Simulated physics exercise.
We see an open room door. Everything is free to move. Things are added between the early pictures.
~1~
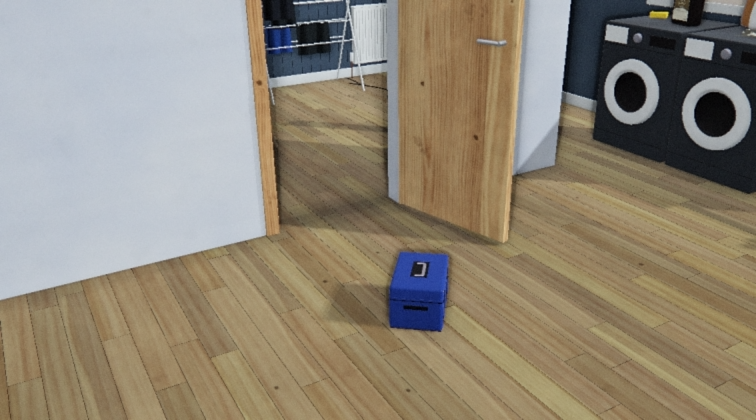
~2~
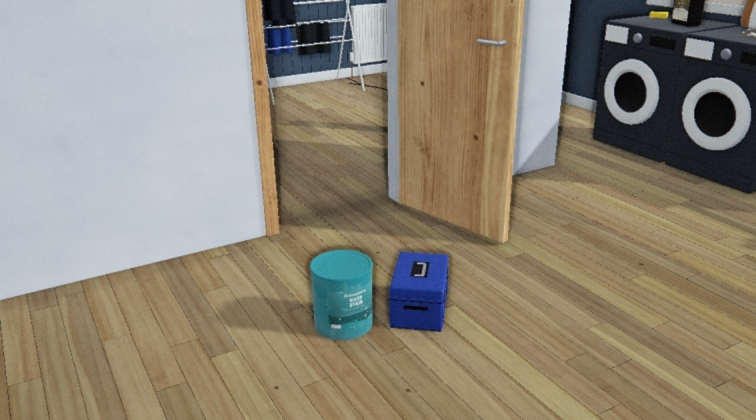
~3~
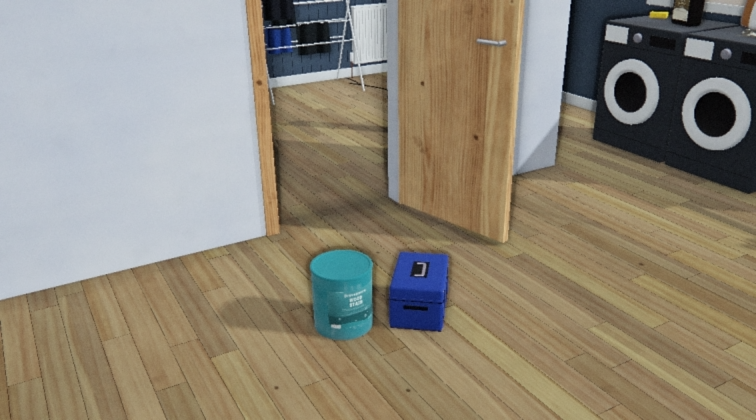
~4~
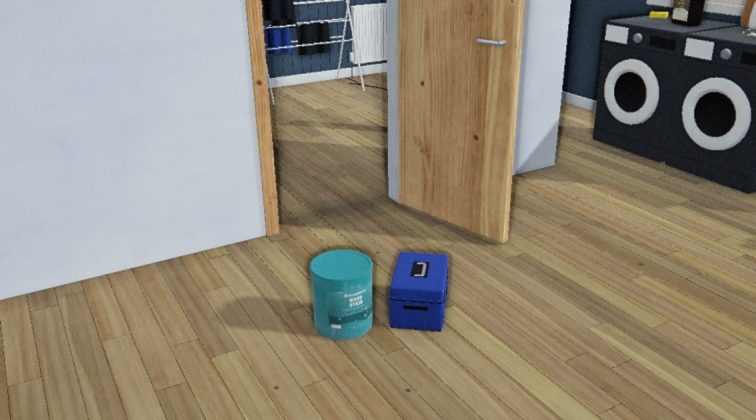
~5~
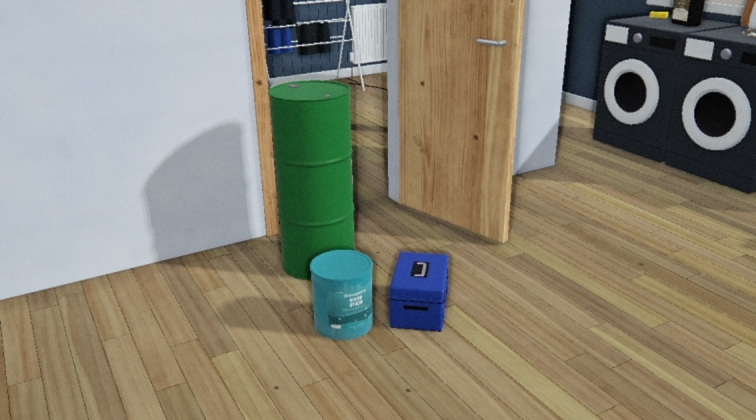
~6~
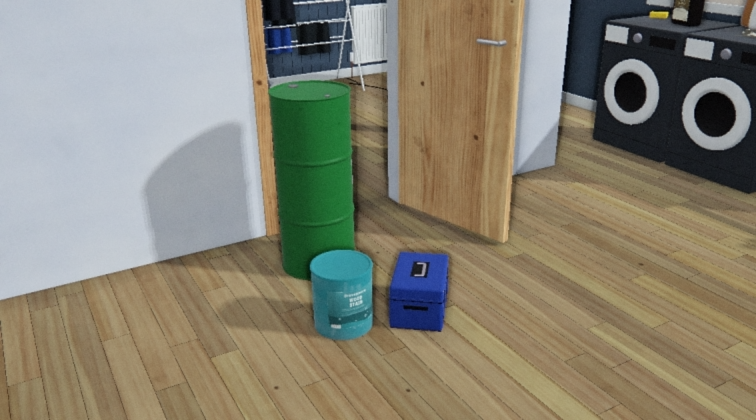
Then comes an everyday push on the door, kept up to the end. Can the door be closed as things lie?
It stops short.
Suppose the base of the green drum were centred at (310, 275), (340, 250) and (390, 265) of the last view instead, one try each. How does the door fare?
In the first case it shuts; in the second case it stops short; in the third case it stops short.
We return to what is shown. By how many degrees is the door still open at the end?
About 45°.
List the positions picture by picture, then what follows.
Door wide open and still; blue toolbox (420, 290), in the first picture.
Door wide open and still; blue toolbox (420, 290); turquoise pail (343, 295), in the second picture.
Door wide open and still; blue toolbox (420, 290); turquoise pail (343, 295), in the third picture.
Door wide open and still; blue toolbox (420, 290); turquoise pail (343, 295), in the fourth picture.
Door wide open and still; blue toolbox (420, 290); turquoise pail (343, 295), in the fifth picture.
Door wide open and still; green drum (315, 181); blue toolbox (420, 290), in the sixth picture.
Then, 0.60 s later than the last frame, open by 89°.
Then, 1.00 s later than the last frame, open by 70°.
Then, 1.40 s later than the last frame, open by 50°.
When it is over, open by 43°; all 3 as before. End places, in pixels of the last picture, green drum near (315, 181).
